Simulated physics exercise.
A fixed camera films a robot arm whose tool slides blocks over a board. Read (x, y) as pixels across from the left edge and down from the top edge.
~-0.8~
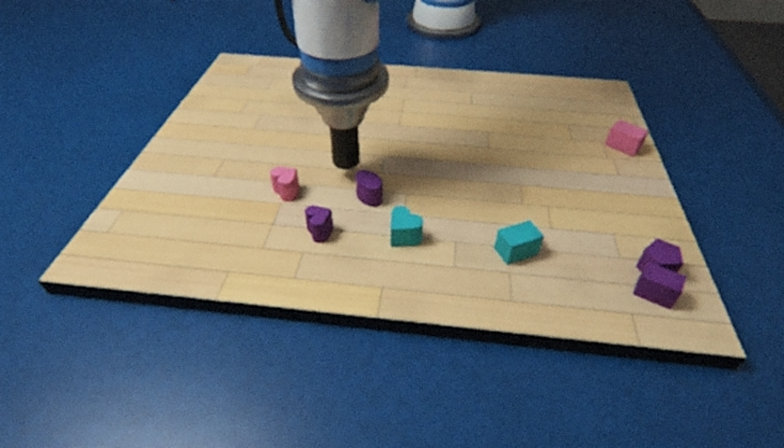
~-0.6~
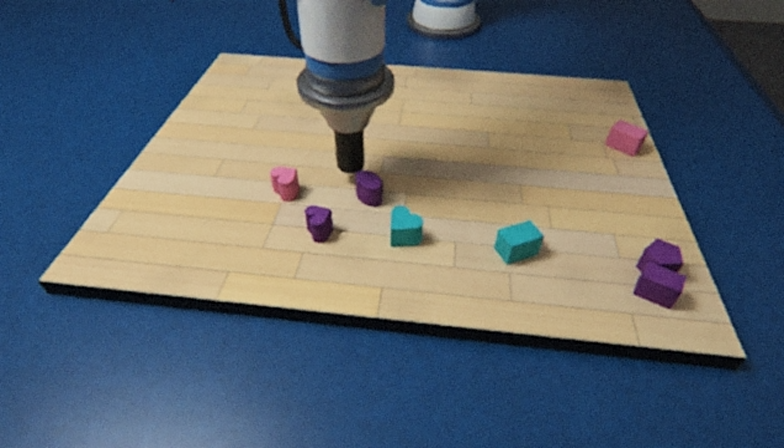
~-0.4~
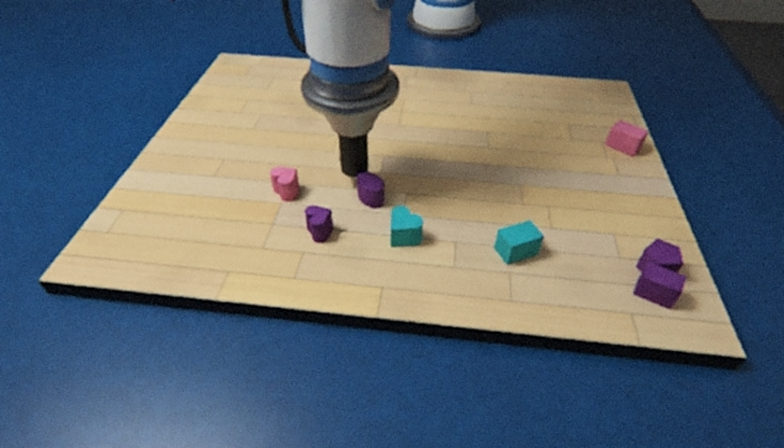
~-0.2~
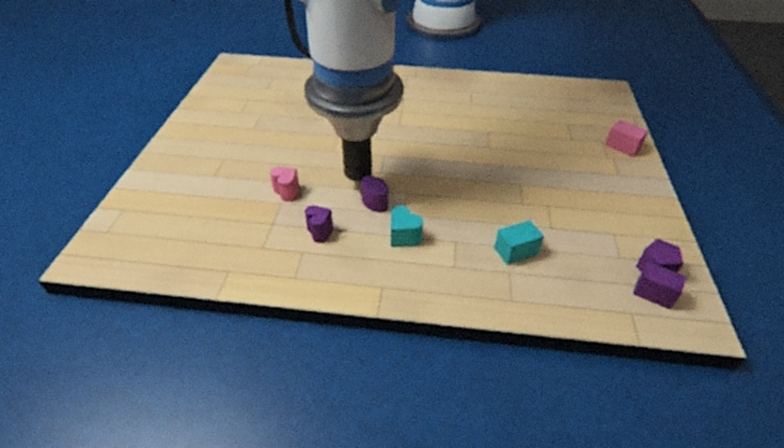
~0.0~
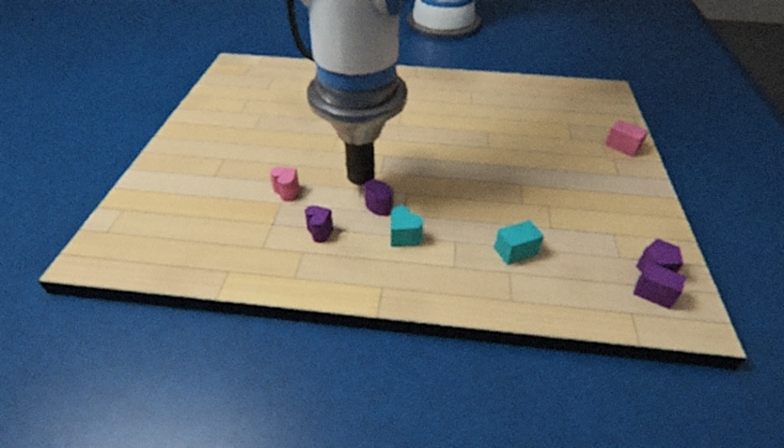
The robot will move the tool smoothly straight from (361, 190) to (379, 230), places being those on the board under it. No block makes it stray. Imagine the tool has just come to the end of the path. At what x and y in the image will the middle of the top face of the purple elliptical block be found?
Its top centre lands on (407, 211).
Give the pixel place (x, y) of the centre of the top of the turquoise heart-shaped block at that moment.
My prediction: (424, 227).
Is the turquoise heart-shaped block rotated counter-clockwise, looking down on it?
Short answer: No.
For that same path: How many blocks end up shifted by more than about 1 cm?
The count will be 2.
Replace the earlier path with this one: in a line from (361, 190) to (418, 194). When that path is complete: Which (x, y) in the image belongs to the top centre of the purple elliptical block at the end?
Its top face will be centred at roughly (399, 194).
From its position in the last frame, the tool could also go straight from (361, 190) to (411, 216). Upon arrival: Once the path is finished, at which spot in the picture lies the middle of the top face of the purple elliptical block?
It sits at (421, 219).
What follows on the original path. Halfway along, tool at (370, 197); purple elliptical block at (396, 202), turned 40° anticlockwise; turquoise heart-shaped block at (411, 222), turned 25° clockwise.
At the end, tool at (379, 217); purple heart-shaped block still; purple elliptical block at (407, 211), turned 115° anticlockwise; turquoise heart-shaped block at (424, 227), turned 50° clockwise.
